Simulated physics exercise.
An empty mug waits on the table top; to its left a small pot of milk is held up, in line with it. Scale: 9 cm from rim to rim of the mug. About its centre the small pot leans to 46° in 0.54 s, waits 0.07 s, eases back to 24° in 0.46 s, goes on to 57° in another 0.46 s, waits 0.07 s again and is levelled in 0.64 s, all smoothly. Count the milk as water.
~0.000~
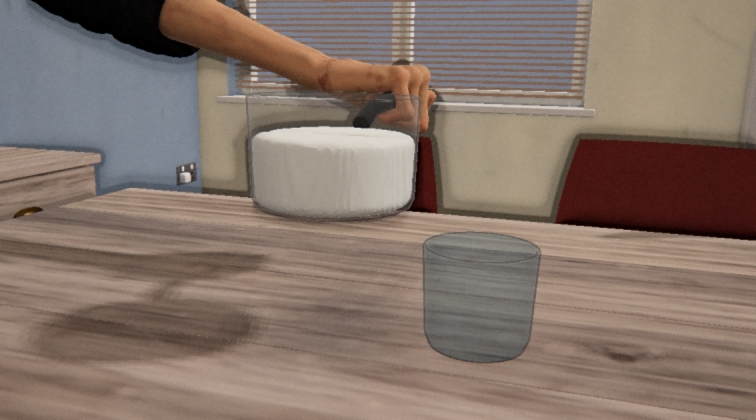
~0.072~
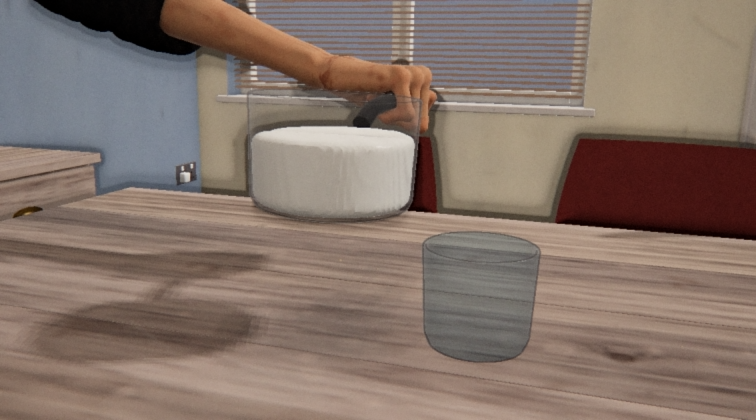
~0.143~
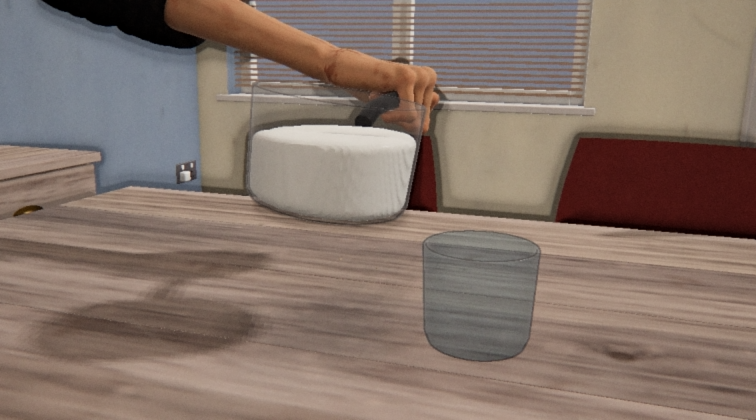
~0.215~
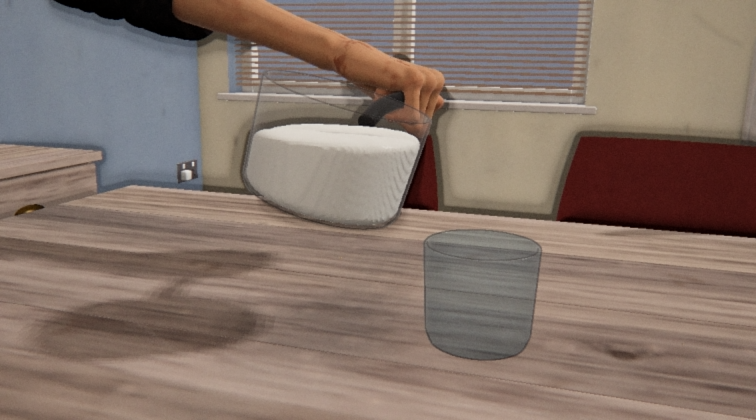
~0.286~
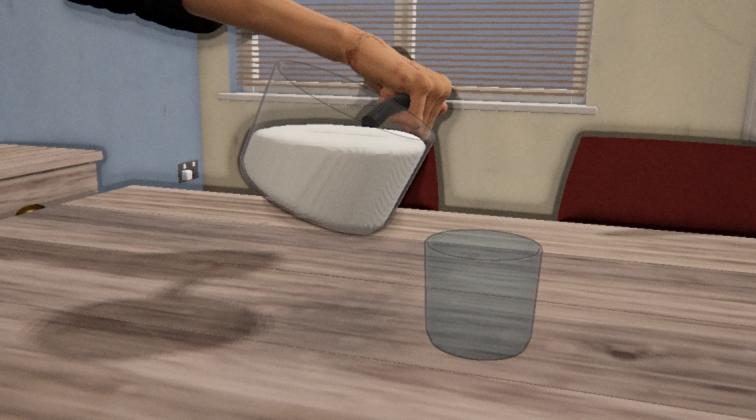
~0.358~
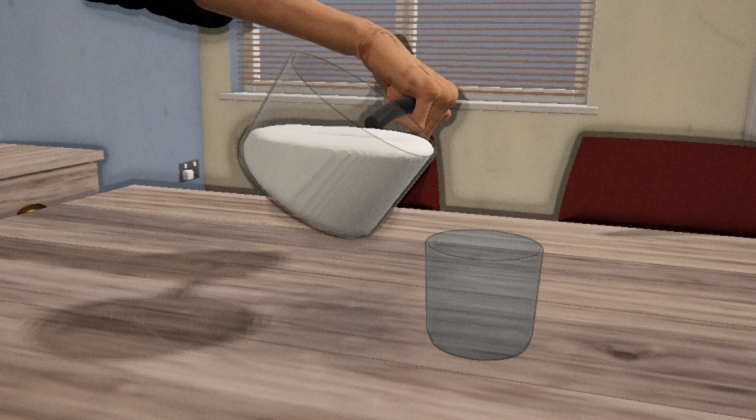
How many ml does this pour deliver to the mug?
About 365 ml.
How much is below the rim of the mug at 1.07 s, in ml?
Close to 190 ml.
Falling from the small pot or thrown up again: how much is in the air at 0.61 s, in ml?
Close to 70 ml.
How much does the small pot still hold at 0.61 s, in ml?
About 670 ml.
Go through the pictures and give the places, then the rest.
Tilt 0°; pouring edge (416, 102); surface from (264, 133) to (414, 140); the mug's rim runs from (426, 244) to (539, 255), in the first picture.
Tilt 2°; pouring edge (418, 104); surface from (265, 132) to (414, 140), in the second picture.
Tilt 8°; pouring edge (422, 113); surface from (265, 131) to (415, 141), in the third picture.
Tilt 16°; pouring edge (427, 126); surface from (265, 131) to (420, 141), in the fourth picture.
Tilt 25°; pouring edge (430, 142); surface from (264, 130) to (426, 144), in the fifth picture.
Tilt 34°; pouring edge (431, 158); surface from (259, 129) to (433, 145), in the sixth picture.
By 0.61 s the tilt is 46° and the mug has 45 ml, the small pot 665 ml, and 0 ml is on the table top.
By 1.07 s the tilt is 24° and the mug has 185 ml, the small pot 595 ml, and 5 ml is on the table top.
By 1.60 s the tilt is 57° and the mug has 260 ml, the small pot 460 ml, and 10 ml is on the table top.
By 2.06 s the tilt is 11° and the mug has 365 ml, the small pot 405 ml, and 15 ml is on the table top.
At rest the mug has 365 ml, the small pot 405 ml, and 15 ml is on the table top.
